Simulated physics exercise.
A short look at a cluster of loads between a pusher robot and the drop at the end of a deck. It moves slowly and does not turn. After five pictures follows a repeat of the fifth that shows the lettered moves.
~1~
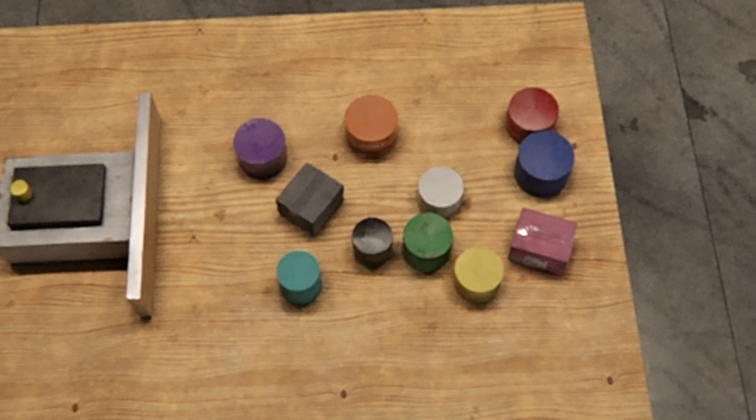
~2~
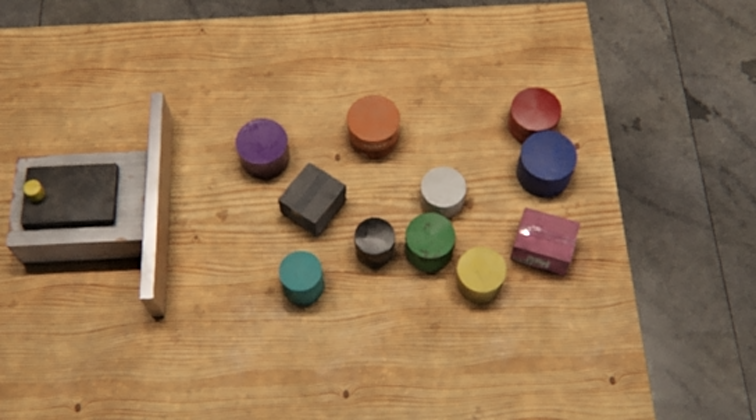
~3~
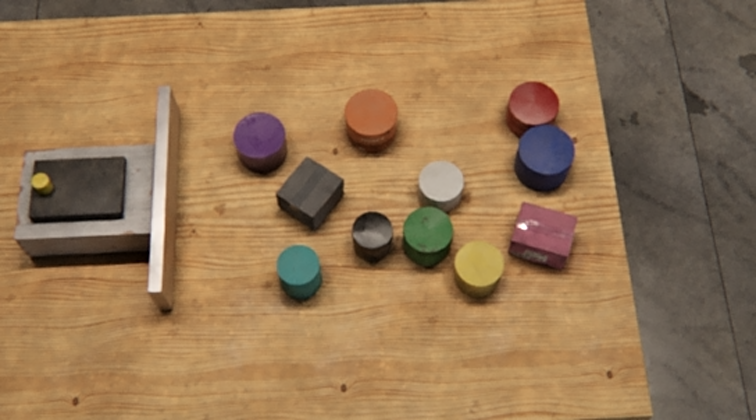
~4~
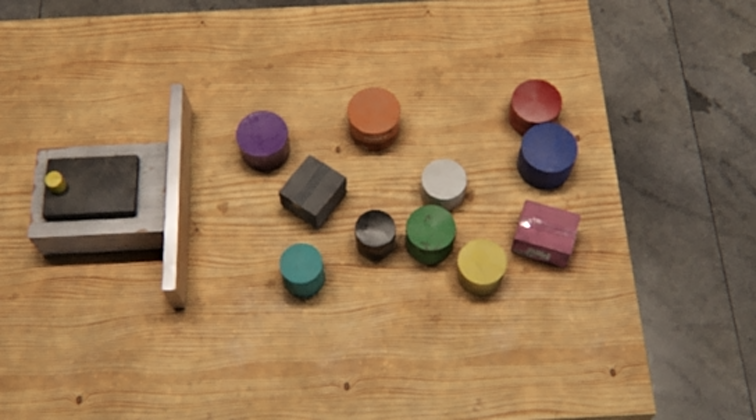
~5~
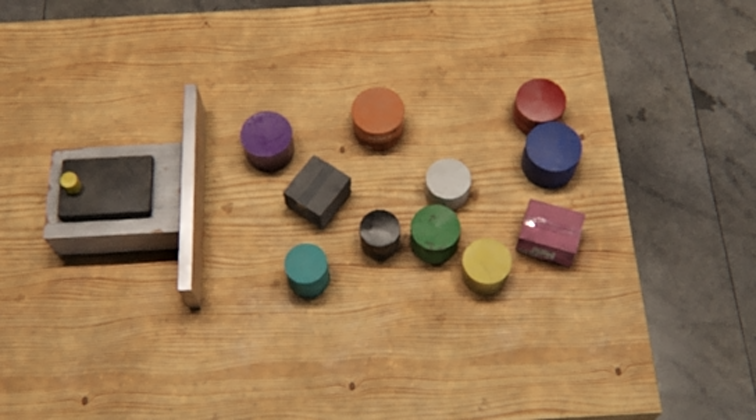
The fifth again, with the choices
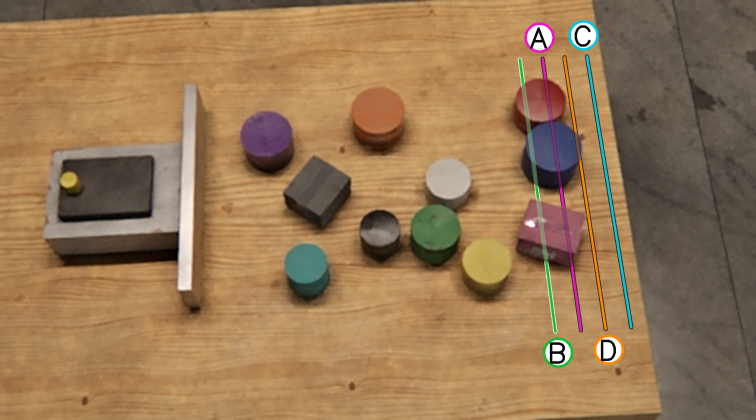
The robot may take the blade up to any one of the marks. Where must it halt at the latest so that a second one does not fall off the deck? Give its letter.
The farthest such stop is B.
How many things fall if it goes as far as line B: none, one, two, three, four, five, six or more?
By then, one.
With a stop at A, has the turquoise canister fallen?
By then, no.
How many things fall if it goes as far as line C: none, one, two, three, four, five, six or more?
Six or more.
On the marked copy, A at (561, 186); B at (537, 187); C at (608, 183); D at (584, 185).
Taking B. A third of the way, robot (239, 180); turquoise canister (346, 269); orange pail (393, 115).
Two thirds of the way, robot (364, 173); blue canister (555, 153); pink parcel (565, 235).
When it is over, robot (463, 168); pink parcel over the edge; blue canister (608, 146); one fallen.
As for the rest, A drops three; C drops ten; D drops six.
